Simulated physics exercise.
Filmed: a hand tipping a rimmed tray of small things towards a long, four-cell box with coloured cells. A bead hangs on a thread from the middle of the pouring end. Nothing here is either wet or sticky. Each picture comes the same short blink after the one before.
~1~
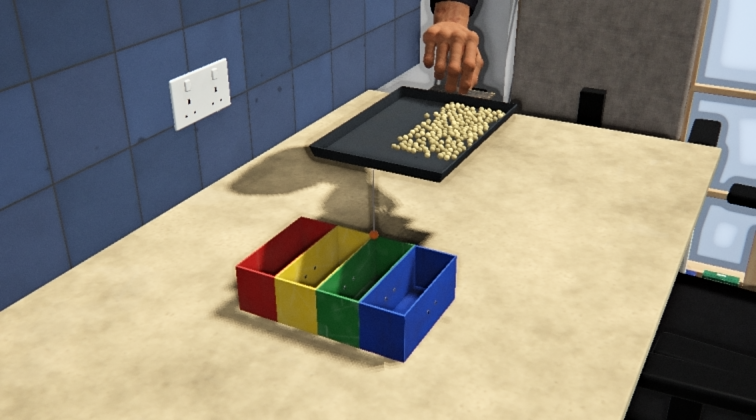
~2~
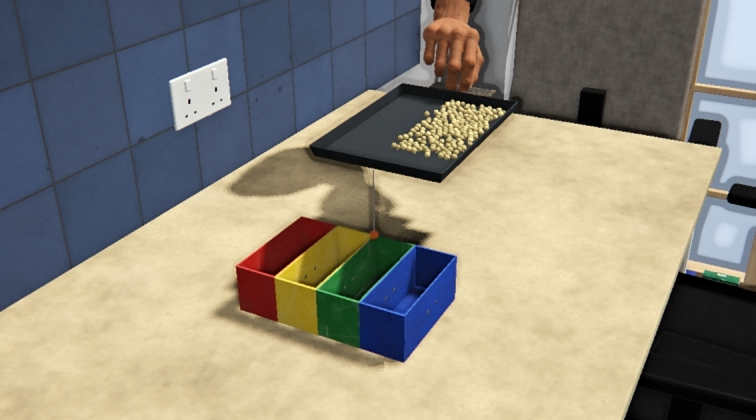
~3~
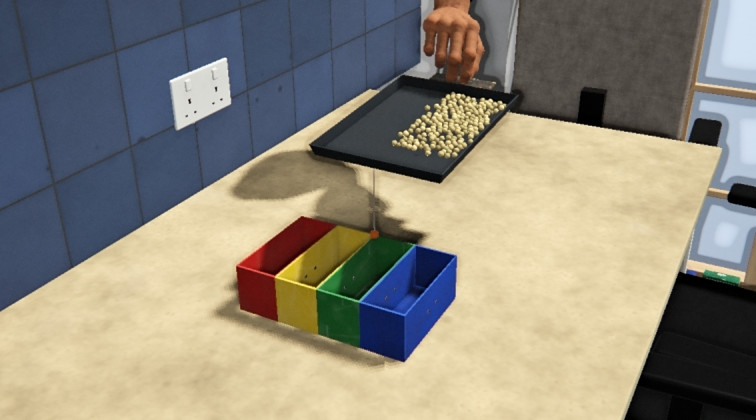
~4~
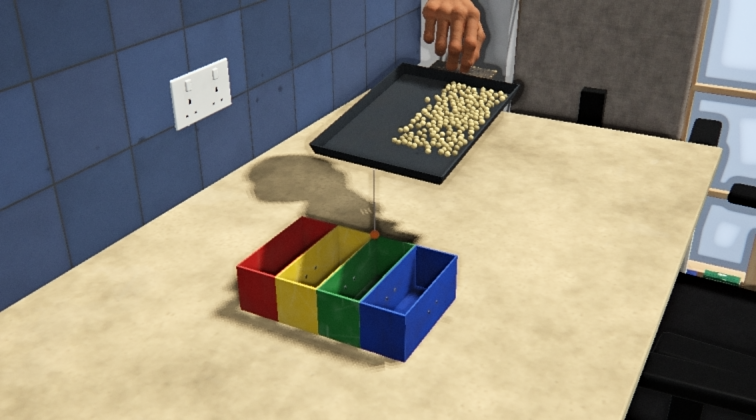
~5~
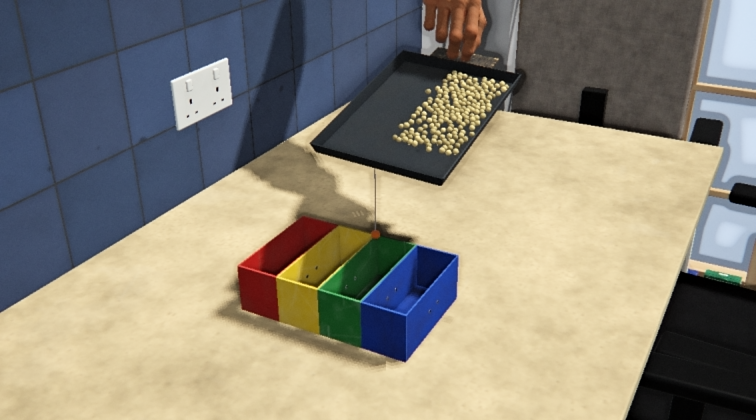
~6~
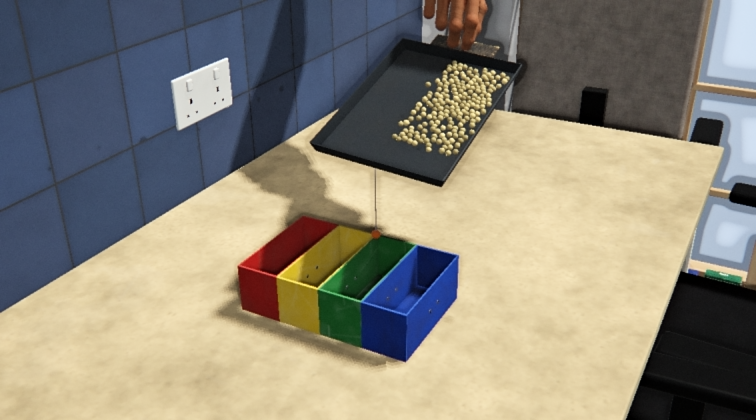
On a pale worktop beside a blue-tiled wall, a hand gradually raises the far end of a dark tray of small beige beans, while a bead hangs on a thread near a still box with red, yellow, green and blue cells.
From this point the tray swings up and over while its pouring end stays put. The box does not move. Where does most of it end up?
Most ends up in the blue cell.
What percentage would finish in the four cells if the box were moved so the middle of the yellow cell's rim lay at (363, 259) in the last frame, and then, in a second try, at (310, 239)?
First some 100, then 30 per cent.
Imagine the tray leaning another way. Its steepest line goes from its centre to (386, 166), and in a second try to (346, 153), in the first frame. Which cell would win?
The blue cell; the red one.
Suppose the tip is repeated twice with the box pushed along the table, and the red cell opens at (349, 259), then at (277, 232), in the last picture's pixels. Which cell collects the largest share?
Try 1 - that green cell; try 2 - the blue cell.
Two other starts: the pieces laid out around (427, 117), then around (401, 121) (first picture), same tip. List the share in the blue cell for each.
That would be 70 per cent, and then 60 per cent.
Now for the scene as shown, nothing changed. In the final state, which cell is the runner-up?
That green cell.
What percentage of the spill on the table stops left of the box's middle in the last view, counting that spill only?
Left share: Close to 0 %.
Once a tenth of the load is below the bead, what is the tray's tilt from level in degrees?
Around 55°, give or take.
Soon after the last picture, tray tipped steeply; most on the tray; a small part in the blue cell; a stray few in the green cell; a small part falling or outside the box.
A little later, tray tipped right over; a small part on the tray; about two thirds in the blue cell; a small part in the green cell; a stray few in the yellow cell; about a quarter falling or outside the box.
Later still, tray tipped past a quarter turn; most in the blue cell; a small part in the green cell; a stray few in the yellow cell; a small part falling or outside the box.
At rest, tray tipped past a quarter turn; most in the blue cell; a small part in the green cell; a stray few in the yellow cell; none in the red cell; a small part outside the box.
